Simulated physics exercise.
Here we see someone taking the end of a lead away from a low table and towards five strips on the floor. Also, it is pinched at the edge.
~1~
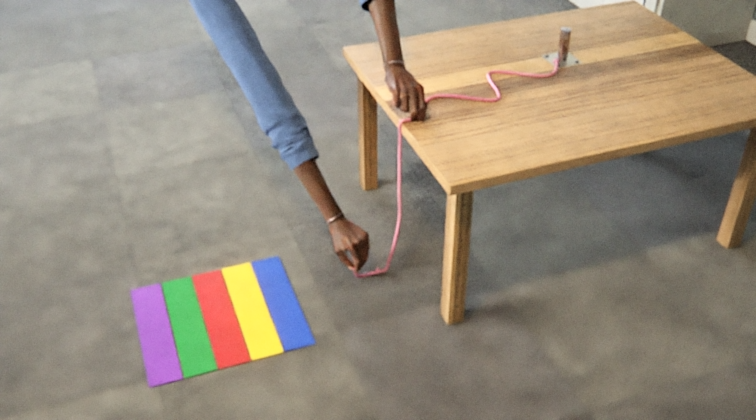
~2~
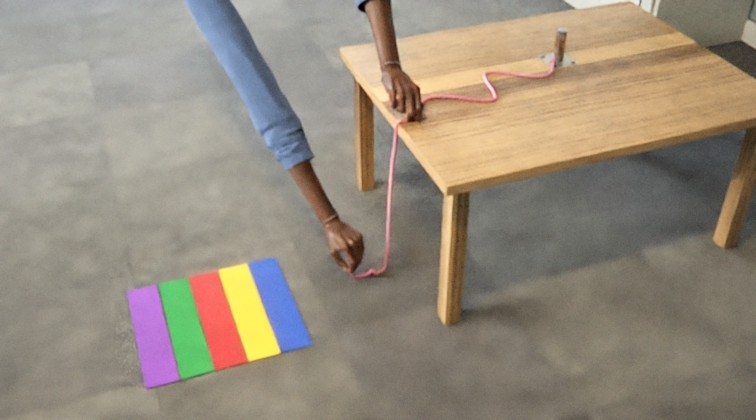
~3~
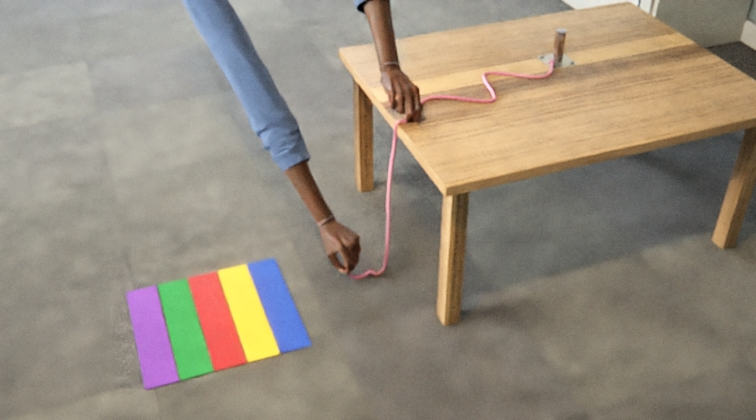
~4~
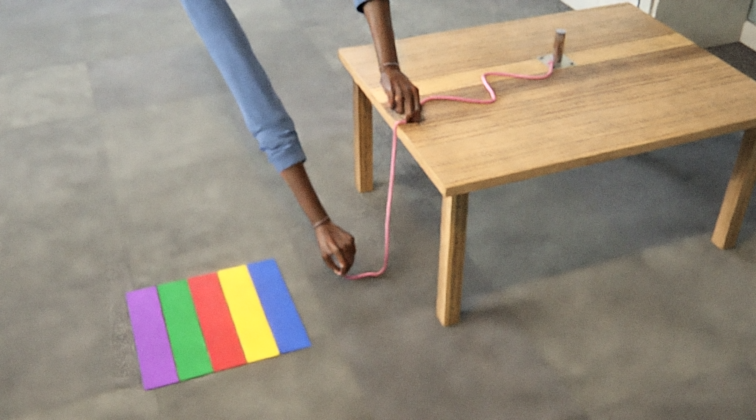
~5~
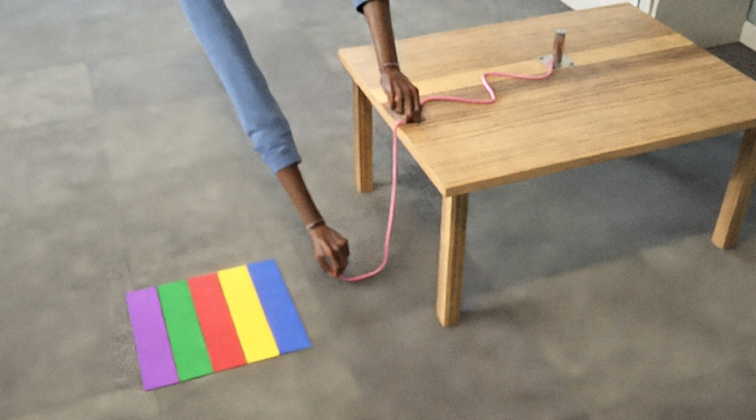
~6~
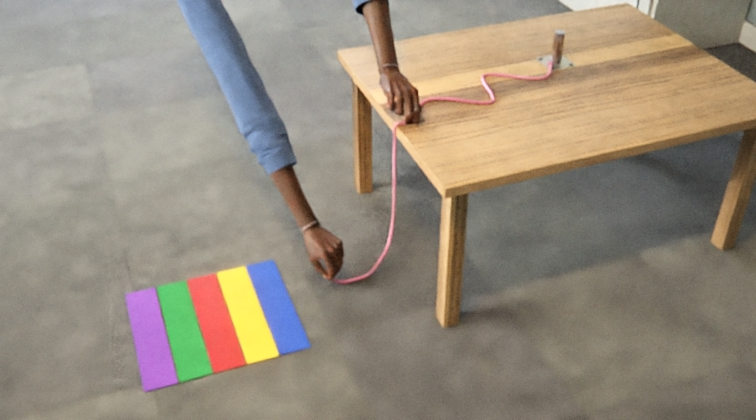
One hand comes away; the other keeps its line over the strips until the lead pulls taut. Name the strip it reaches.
The purple strip.
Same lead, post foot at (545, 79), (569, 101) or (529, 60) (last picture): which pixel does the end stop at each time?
It works out at around (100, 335), (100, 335) and (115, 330) for the three tries.
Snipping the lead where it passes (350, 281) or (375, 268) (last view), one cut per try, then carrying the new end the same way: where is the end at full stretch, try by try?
Around (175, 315) for the first cut and around (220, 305) for the second.
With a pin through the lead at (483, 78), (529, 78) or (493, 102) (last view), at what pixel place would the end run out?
Per try (px, approx.): (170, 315), (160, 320), (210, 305).
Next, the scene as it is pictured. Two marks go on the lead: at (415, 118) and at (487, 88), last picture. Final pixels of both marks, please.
I'd say about (339, 151) for one and about (453, 93) for the other.
Soon after, end near (192, 310); over green.
After that, end near (160, 318); over purple.
At the stop, end near (141, 323); over purple. It gets as far as the purple strip.
